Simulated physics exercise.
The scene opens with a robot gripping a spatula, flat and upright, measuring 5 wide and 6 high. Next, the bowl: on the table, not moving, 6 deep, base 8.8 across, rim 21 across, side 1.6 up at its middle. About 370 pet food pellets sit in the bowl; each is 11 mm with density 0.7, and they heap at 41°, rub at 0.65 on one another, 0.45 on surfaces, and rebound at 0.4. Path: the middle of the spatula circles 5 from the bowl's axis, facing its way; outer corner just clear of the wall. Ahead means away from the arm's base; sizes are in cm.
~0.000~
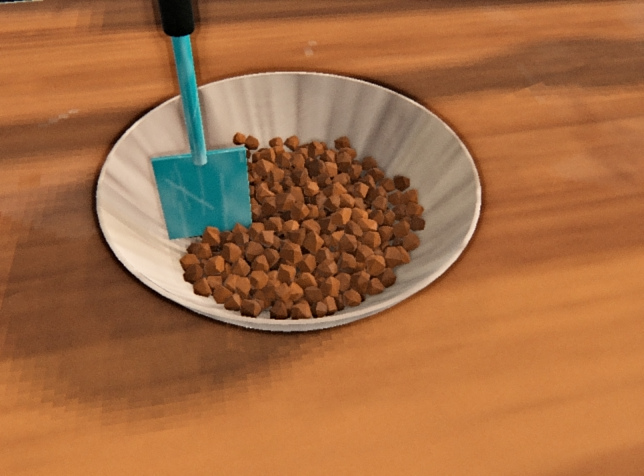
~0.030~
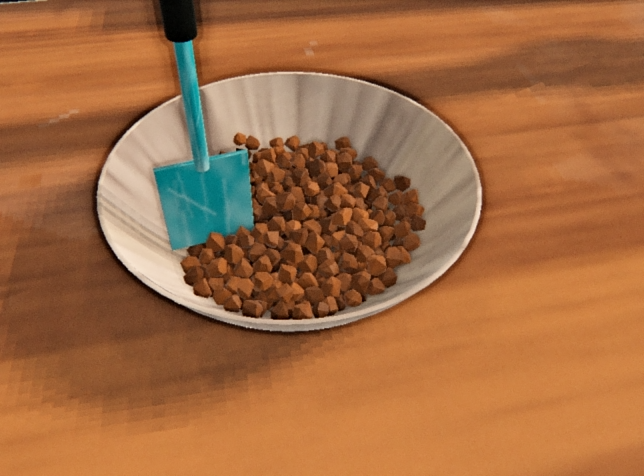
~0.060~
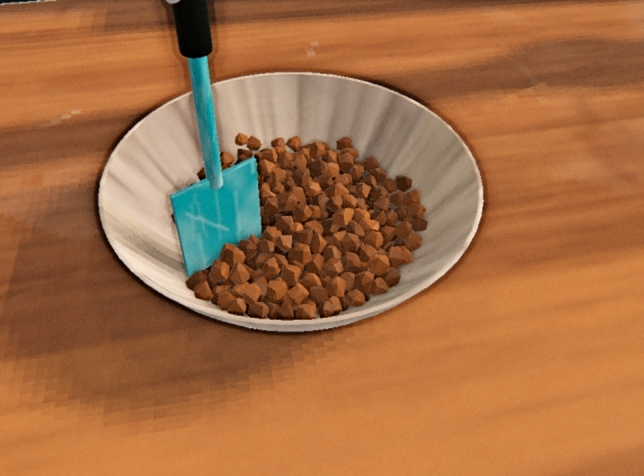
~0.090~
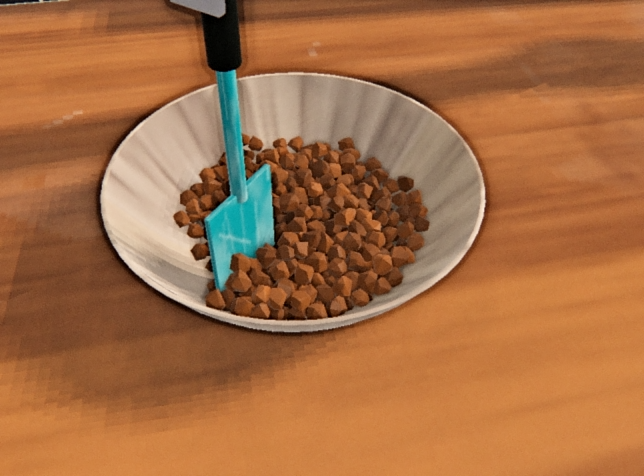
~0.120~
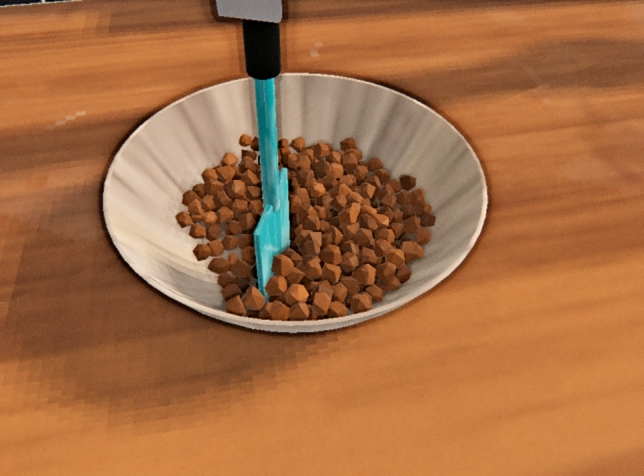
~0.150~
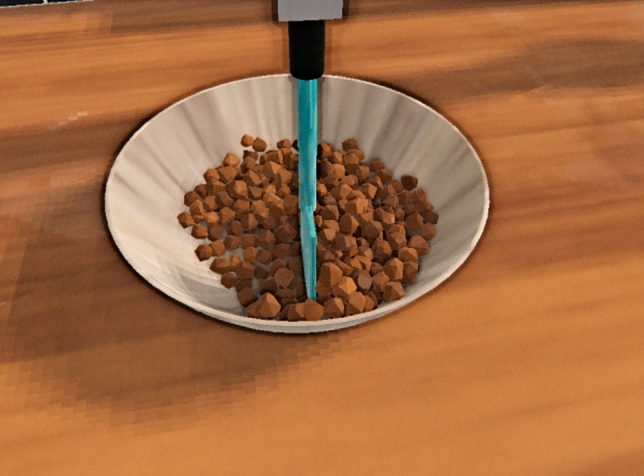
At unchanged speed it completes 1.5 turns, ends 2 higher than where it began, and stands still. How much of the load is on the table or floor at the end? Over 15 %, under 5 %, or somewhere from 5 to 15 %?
Somewhere from 5 to 15 %.
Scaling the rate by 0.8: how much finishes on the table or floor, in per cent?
Roughly 5 per cent.
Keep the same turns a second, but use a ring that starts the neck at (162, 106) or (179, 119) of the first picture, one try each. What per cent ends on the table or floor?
I'd guess some 0 and 0 percent.
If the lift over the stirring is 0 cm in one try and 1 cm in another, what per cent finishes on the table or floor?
I'd reckon around 25 and 20 per cent.
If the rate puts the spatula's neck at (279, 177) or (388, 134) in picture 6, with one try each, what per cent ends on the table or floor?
First try: About 5 %; second try: About 30 %.
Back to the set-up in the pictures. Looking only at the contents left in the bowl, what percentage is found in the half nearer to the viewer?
It comes to near 50 percent.
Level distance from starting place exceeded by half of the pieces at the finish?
About 5 centimetres.
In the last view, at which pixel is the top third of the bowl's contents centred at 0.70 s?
Near (271, 204).
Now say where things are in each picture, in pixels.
The first frame shows spatula neck at (195, 131), 0° round; upper third of the load around (296, 203), from x 180 to 415, top at y 140; 372 in the bowl.
The second frame shows spatula neck at (197, 137), 7° round; upper third of the load around (294, 203), from x 180 to 420, top at y 140.
The third frame shows spatula neck at (211, 153), 26° round; upper third of the load around (296, 213), from x 180 to 420, top at y 140.
The fourth frame shows spatula neck at (236, 167), 45° round; upper third of the load around (299, 218), from x 180 to 420, top at y 140.
The fifth frame shows spatula neck at (270, 176), 65° round; upper third of the load around (318, 224), from x 185 to 425, top at y 140.
The sixth frame shows spatula neck at (308, 177), 84° round; upper third of the load around (341, 231), from x 185 to 430, top at y 140; 372 in the bowl.
By 0.42 s, 261° round, highest piece 9 above the table; 358 in the bowl, 7 on the table or floor, 7 in flight or on the tool.
By 0.70 s, 78° round, highest piece 7 above the table; 343 in the bowl, 29 on the table or floor.
By 1.03 s, 180° round, highest piece 5 above the table; 343 in the bowl, 29 on the table or floor.
By 1.73 s, 180° round, highest piece 5 above the table; 343 in the bowl, 29 on the table or floor.
Final count, 343 in the bowl, 29 on the table or floor. That is 8 % on the table or floor.
